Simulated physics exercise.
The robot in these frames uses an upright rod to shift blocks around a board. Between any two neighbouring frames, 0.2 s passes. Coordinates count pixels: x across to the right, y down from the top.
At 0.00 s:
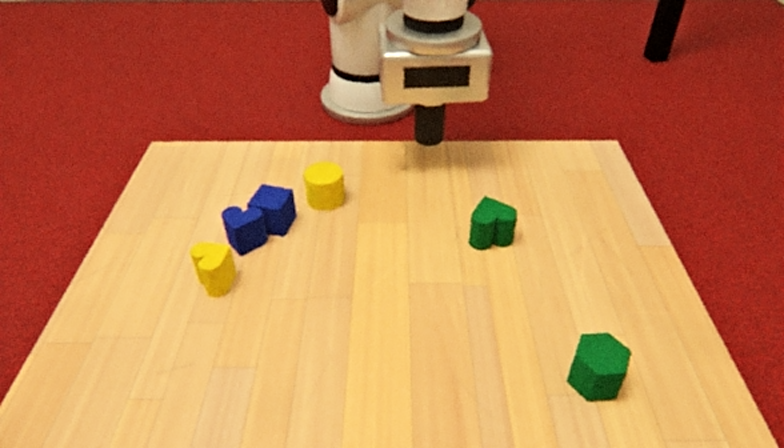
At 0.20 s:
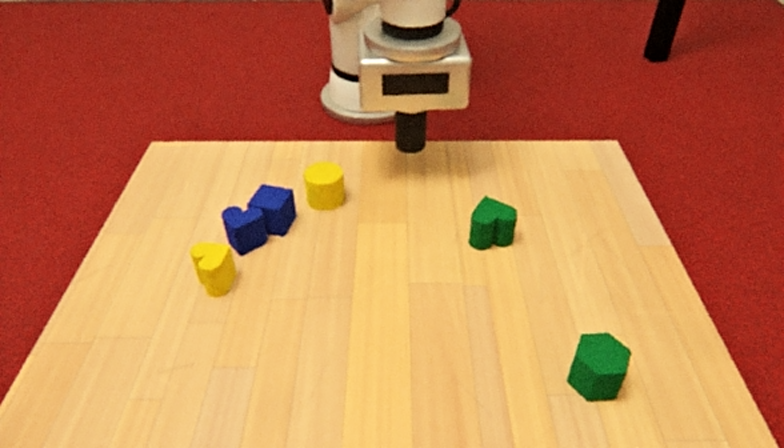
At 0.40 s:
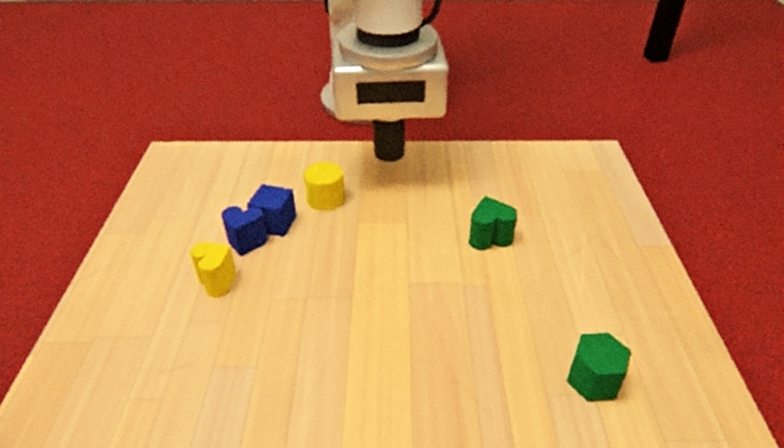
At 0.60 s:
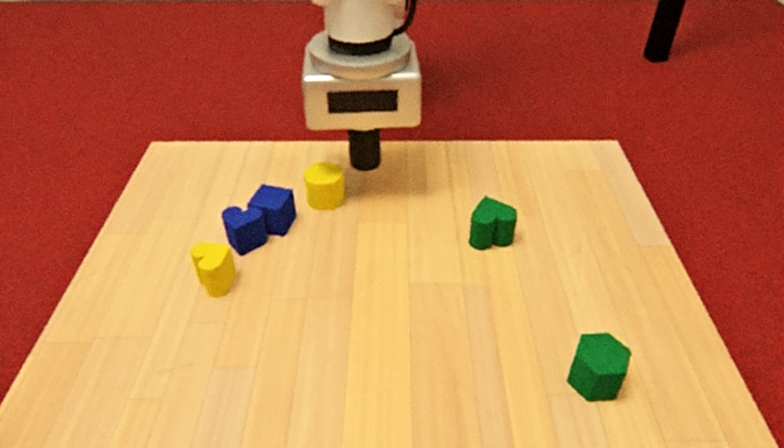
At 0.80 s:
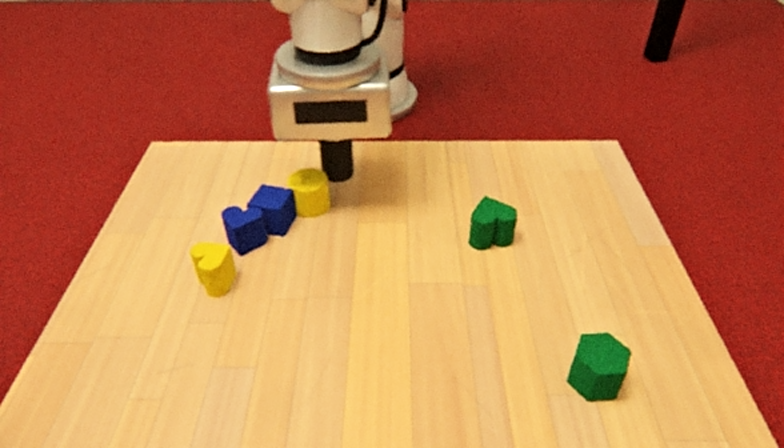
The clip shows a robot arm moving its upright rod leftward above a wooden board holding yellow, blue and green blocks, then nudging the yellow disc slightly left and toward the viewer, beside a blue block, while the others stay still.
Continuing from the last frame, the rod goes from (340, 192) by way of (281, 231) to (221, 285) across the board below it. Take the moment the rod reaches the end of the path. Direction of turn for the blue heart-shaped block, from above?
Looking down: Clockwise.
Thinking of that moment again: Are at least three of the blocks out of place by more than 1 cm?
The answer is yes.
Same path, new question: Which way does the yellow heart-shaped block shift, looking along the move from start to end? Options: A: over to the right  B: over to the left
B.
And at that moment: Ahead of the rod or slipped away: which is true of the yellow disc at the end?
It stays on the rod's front.
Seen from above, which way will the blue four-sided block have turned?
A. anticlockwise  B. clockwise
B.
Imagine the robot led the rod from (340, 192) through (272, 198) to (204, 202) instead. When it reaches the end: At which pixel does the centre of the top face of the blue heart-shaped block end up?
The centre of its top will be at (214, 231).
The first path, step by step. One third of the way, rod at (295, 197); blue heart-shaped block at (192, 233), turned 35° clockwise; blue four-sided block at (231, 223), turned 50° clockwise; yellow disc at (270, 210).
Two thirds of the way, rod at (258, 229); yellow heart-shaped block at (191, 276), turned 65° anticlockwise; blue heart-shaped block at (147, 243), turned 80° clockwise; blue four-sided block at (181, 247), turned 70° clockwise; yellow disc at (225, 242).
At the end, rod at (216, 265); yellow heart-shaped block at (155, 312), turned 90° anticlockwise; blue heart-shaped block at (129, 244), turned 105° clockwise; blue four-sided block at (151, 260), turned 100° clockwise; yellow disc at (178, 281).
